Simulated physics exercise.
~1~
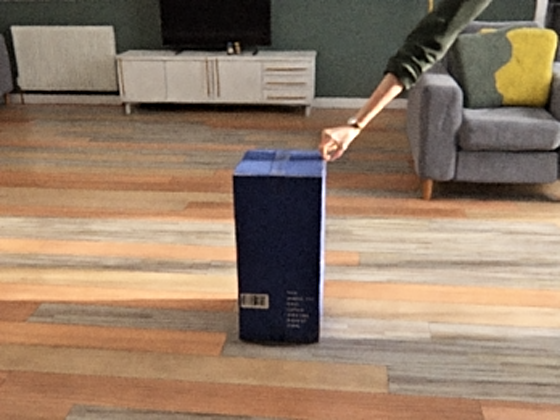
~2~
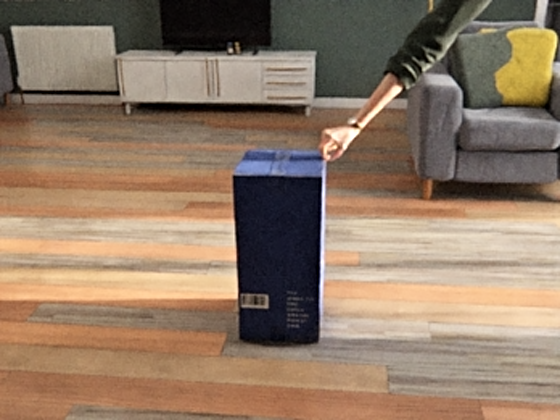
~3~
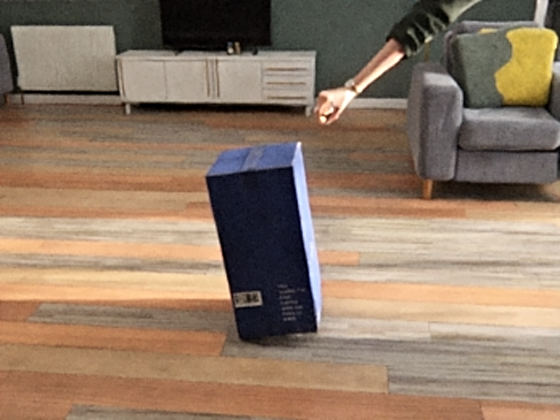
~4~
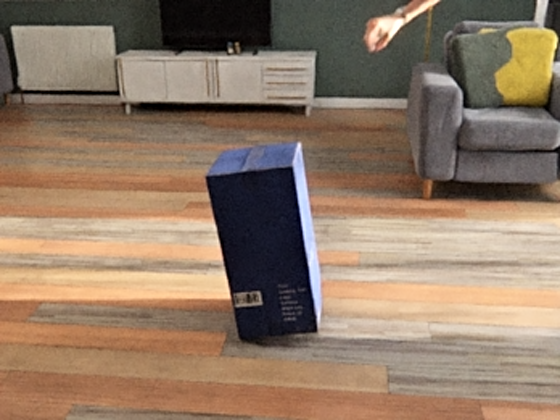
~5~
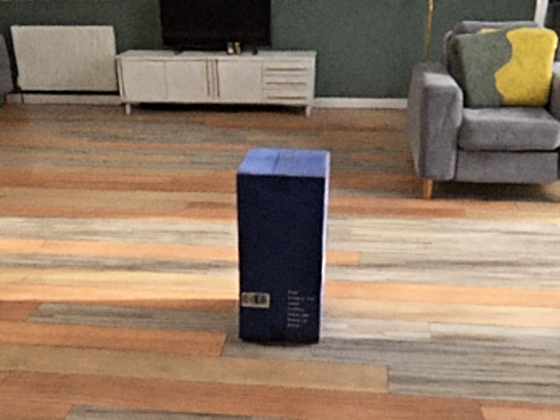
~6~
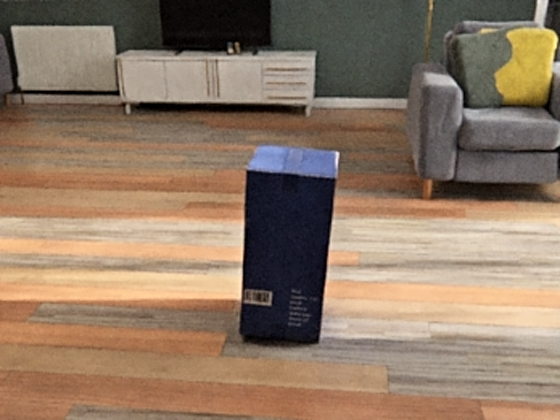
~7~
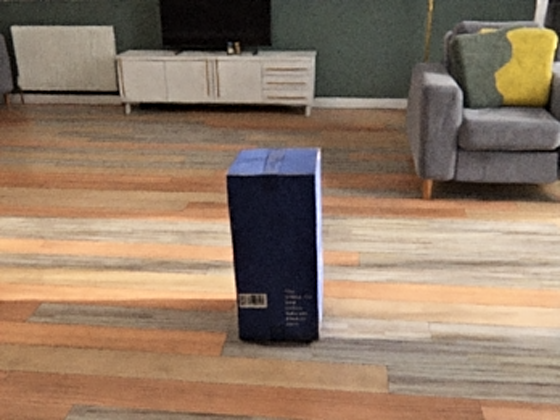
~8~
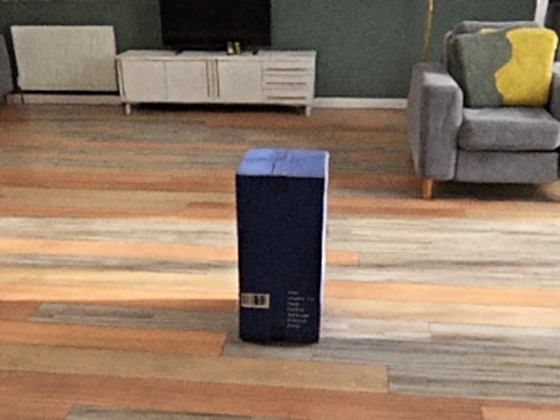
In a living room with a striped wooden floor, a hand gave the top of a tall blue box a quick shove and drew back as it leaned left, then the box rocked right and slightly left again before settling upright on its base.
